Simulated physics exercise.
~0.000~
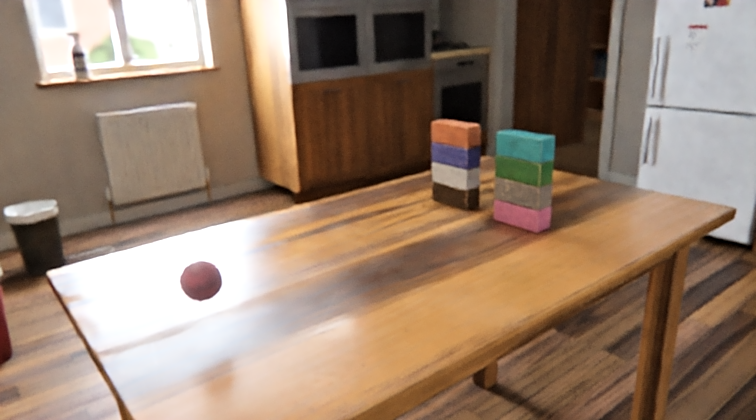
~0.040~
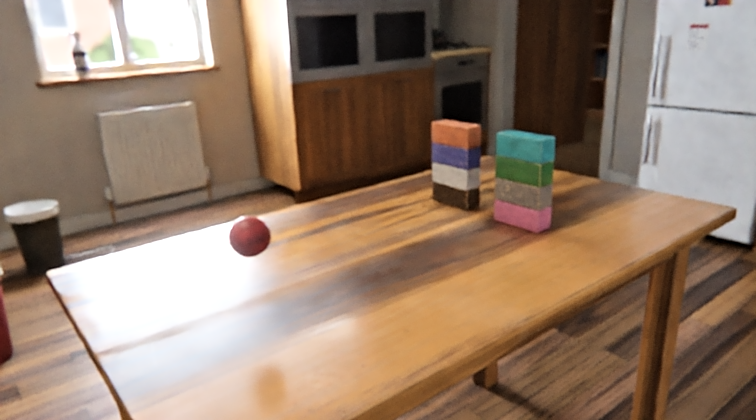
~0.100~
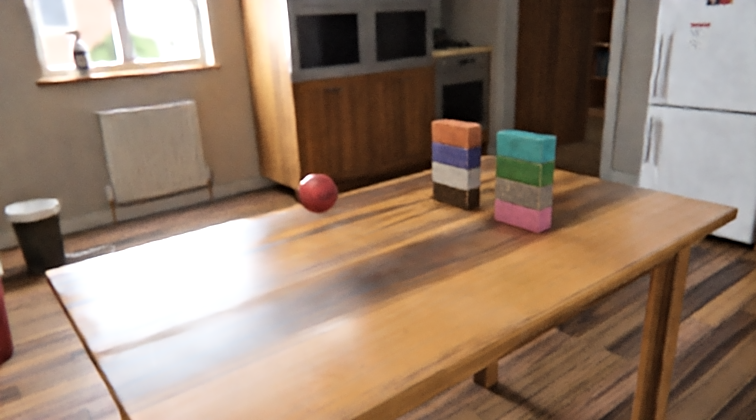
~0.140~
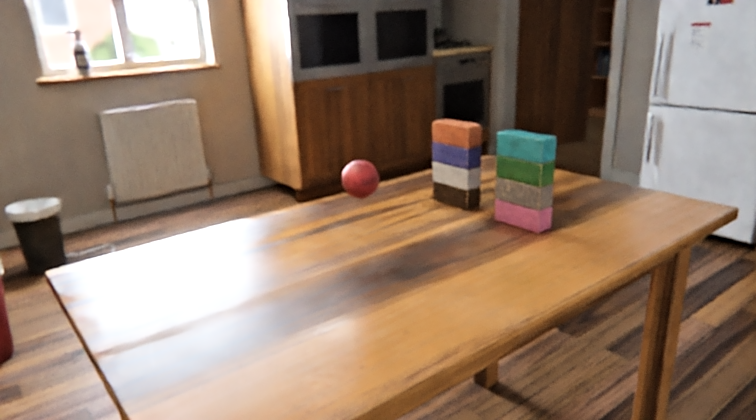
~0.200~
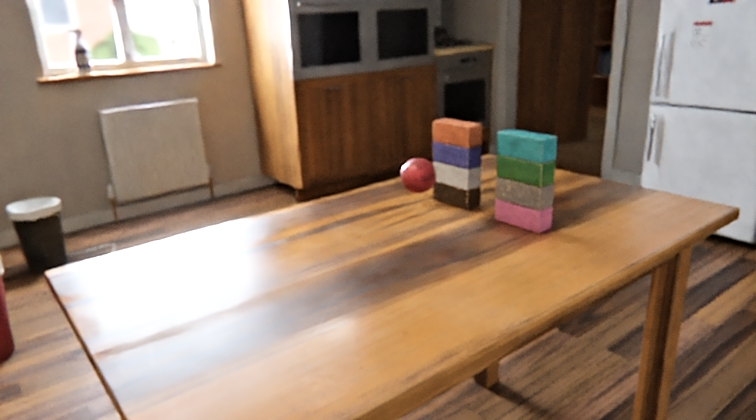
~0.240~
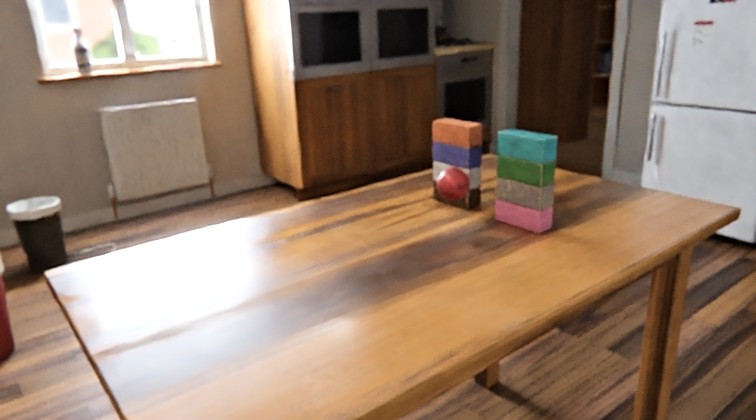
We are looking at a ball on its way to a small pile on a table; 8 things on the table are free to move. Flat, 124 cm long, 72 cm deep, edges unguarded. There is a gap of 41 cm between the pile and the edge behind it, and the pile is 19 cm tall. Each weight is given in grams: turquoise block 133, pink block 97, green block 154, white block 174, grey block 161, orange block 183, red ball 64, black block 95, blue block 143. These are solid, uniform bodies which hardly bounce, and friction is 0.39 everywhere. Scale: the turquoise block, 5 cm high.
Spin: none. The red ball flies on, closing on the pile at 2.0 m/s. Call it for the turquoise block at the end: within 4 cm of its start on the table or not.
Within.
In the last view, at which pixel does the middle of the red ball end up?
In the end it sits at around (512, 216).
After 0.34 s, red ball near (510, 216).
After 0.44 s, turquoise block resting near (525, 145).
In the end (1.0 s), all 8 under 4 cm from the start. At the end, from the last picture's camera, turquoise block near (527, 146).
